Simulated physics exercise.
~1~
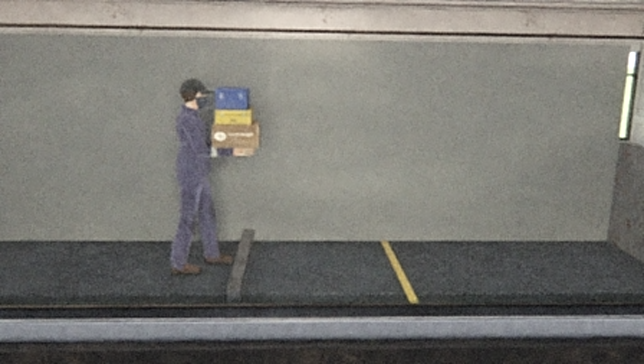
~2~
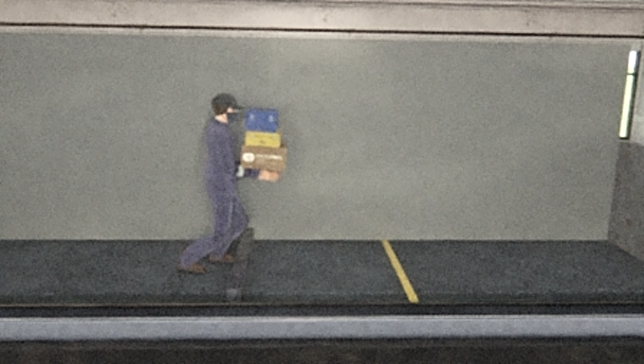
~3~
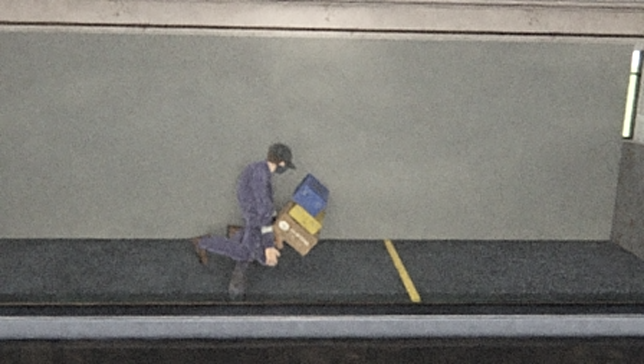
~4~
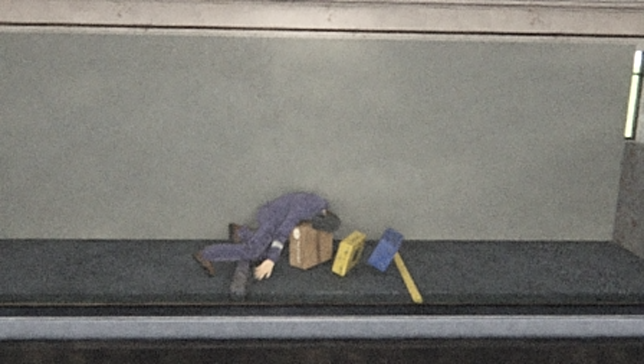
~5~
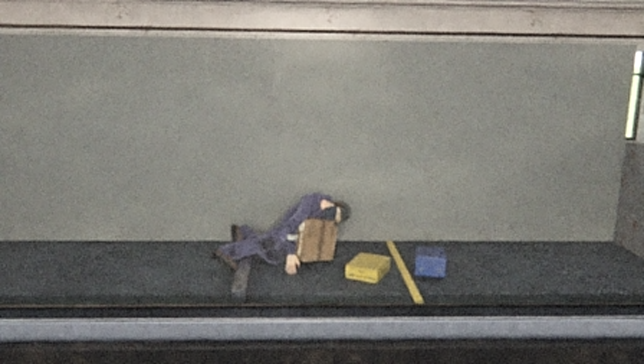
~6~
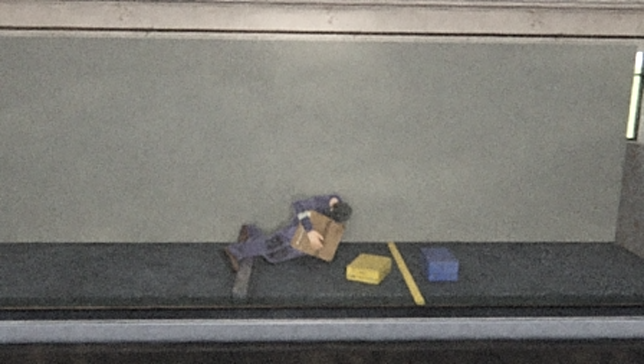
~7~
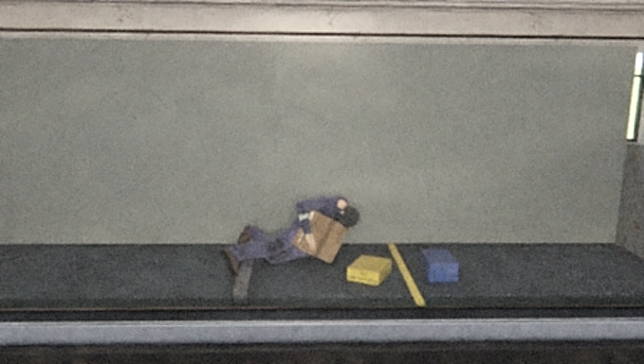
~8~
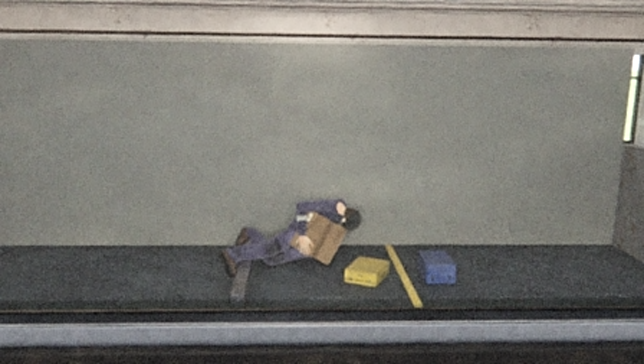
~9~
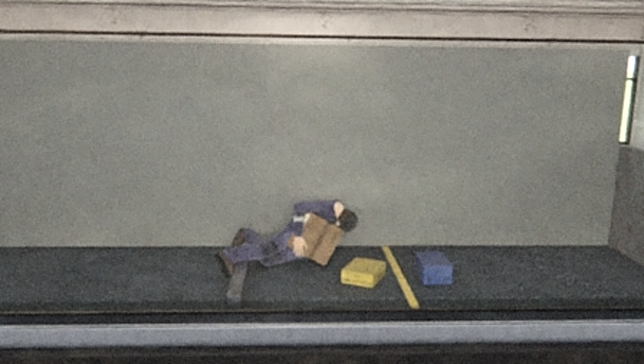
Courier carrying stacked boxes tripping over a low rail and slumping onto the parcel, only the blue box landing past the yellow line.
